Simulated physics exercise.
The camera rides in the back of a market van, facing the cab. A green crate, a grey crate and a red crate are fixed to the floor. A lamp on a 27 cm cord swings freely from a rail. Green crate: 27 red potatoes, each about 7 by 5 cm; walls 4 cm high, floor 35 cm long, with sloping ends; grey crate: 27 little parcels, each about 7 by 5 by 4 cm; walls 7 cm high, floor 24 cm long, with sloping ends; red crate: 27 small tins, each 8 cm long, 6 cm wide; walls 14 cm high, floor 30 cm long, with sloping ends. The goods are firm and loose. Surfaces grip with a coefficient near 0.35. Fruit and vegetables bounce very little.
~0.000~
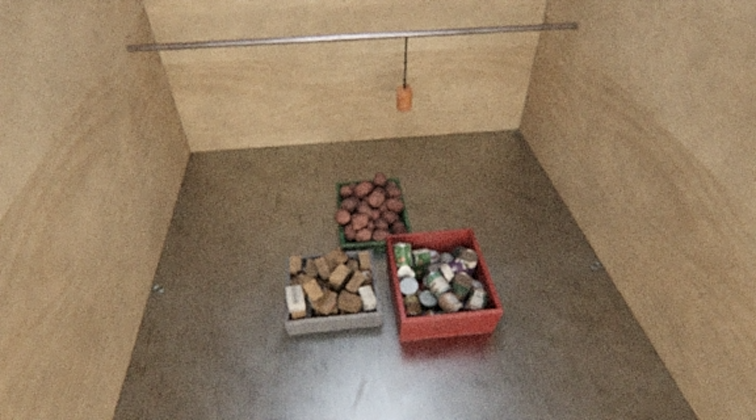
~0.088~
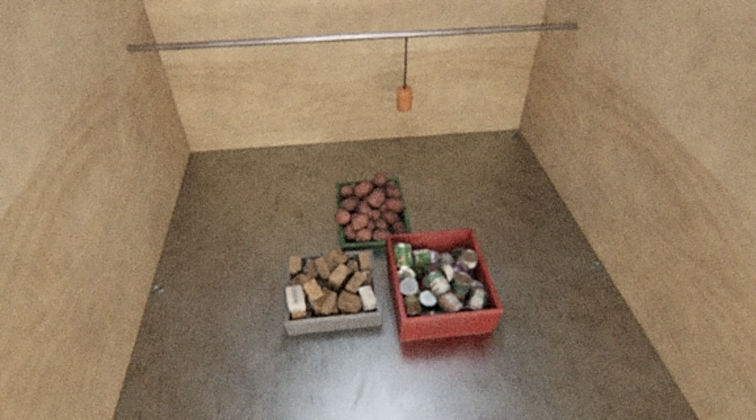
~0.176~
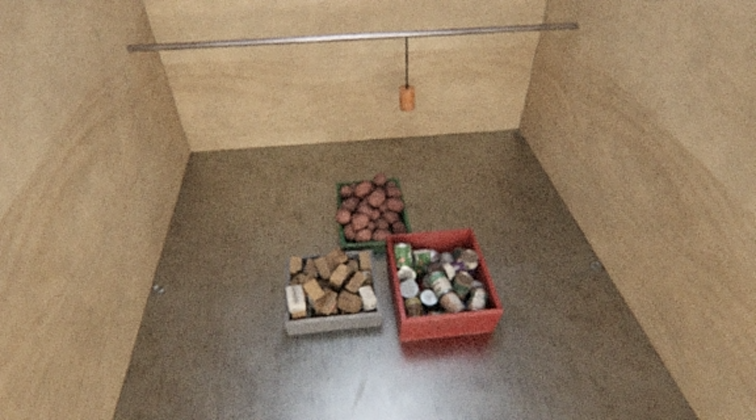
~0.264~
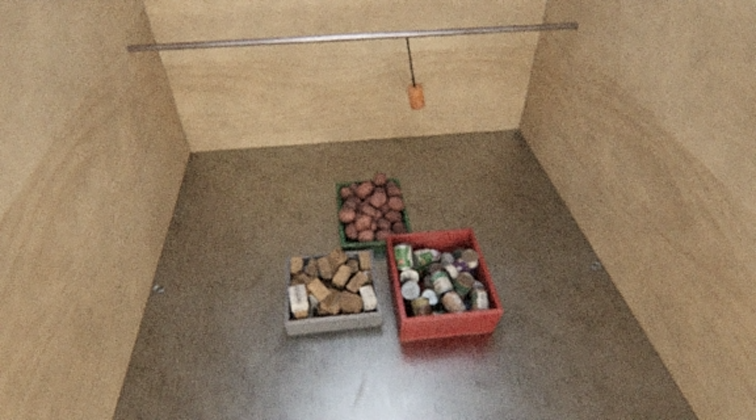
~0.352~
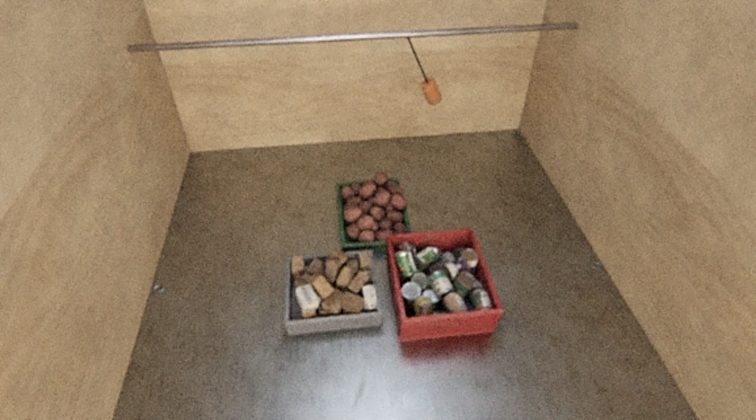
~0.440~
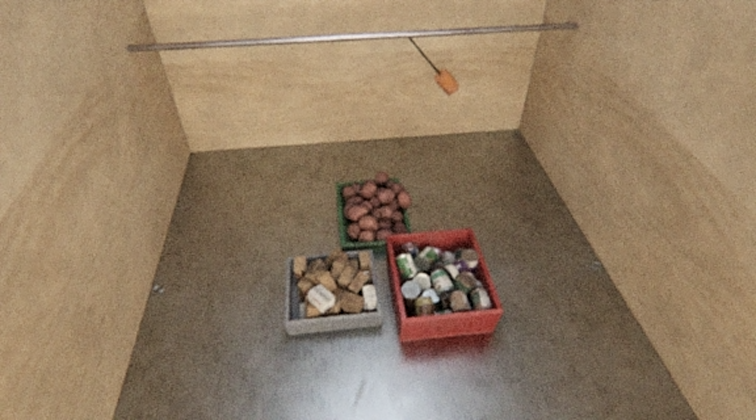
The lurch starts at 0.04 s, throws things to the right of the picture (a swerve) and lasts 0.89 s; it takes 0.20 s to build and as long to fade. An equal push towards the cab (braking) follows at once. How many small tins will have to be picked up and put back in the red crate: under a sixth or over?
Fewer than one in six of the small tins leave the red crate.
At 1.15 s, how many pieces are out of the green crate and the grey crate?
Out by then, roughly: Green crate 6, grey crate 1.
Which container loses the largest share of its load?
The green crate.
After 0.76 s, the green crate is down by 5 of 27, the grey crate is down by 1 of 27 and the red crate has all 27.
After 1.15 s, the green crate is down by 6 of 27, the grey crate is down by 1 of 27 and the red crate has all 27.
After 1.71 s, the green crate is down by 7 of 27, the grey crate is down by 1 of 27 and the red crate has all 27.
When it is over (at 2.42 s), the green crate is down by 7 of 27, the grey crate is down by 1 of 27 and the red crate has all 27. Asked share, 0 of 27, 0 per cent.
